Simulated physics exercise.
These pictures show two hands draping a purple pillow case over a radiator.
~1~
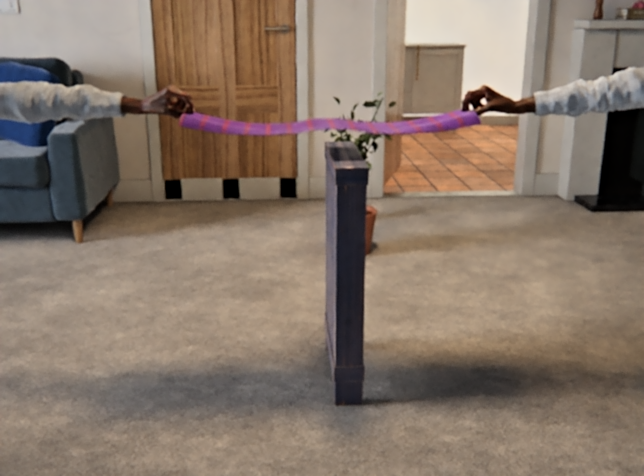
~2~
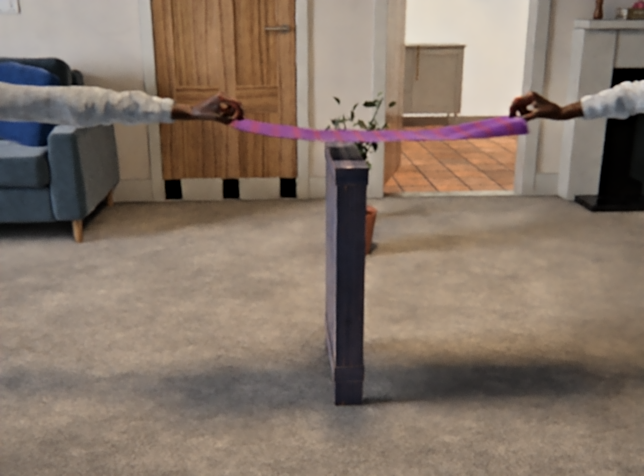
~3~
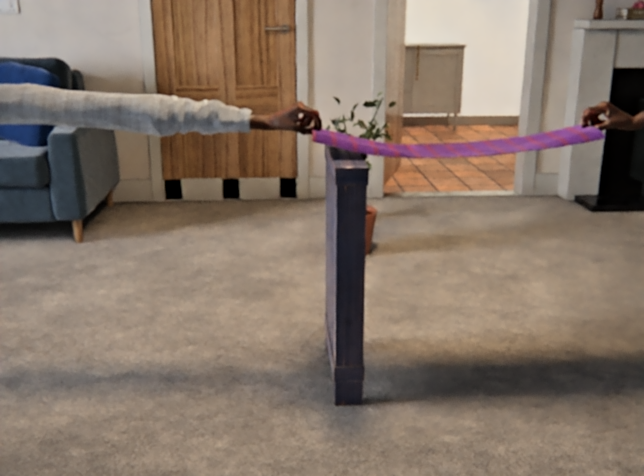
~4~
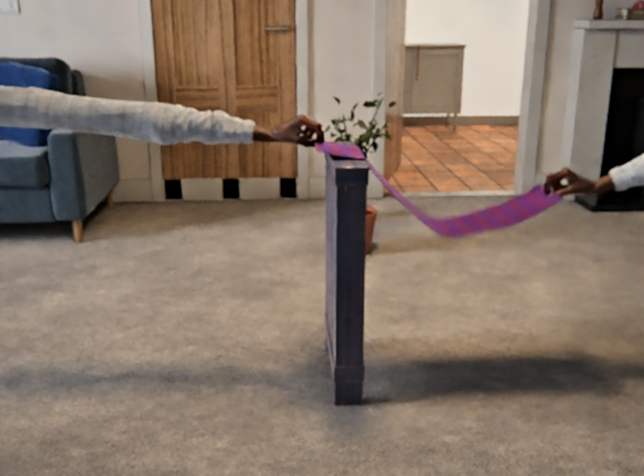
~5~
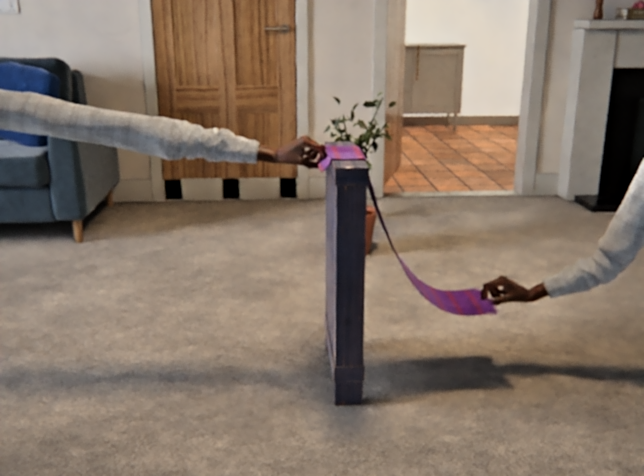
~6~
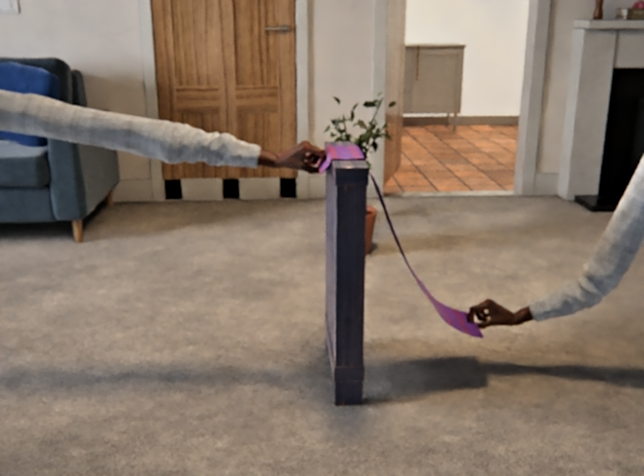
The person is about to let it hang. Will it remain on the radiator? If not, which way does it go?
As it turns out, the purple pillow case is pulled rightwards.
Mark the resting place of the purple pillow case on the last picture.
Around (393, 371).
Then, 0.26 s on from there, pillow case sliding right.
Then, 0.50 s on from there, pillow case in a heap on the floor near (391, 369).
In the end, pillow case in a heap on the floor near (393, 371). The purple pillow case runs off to the right.
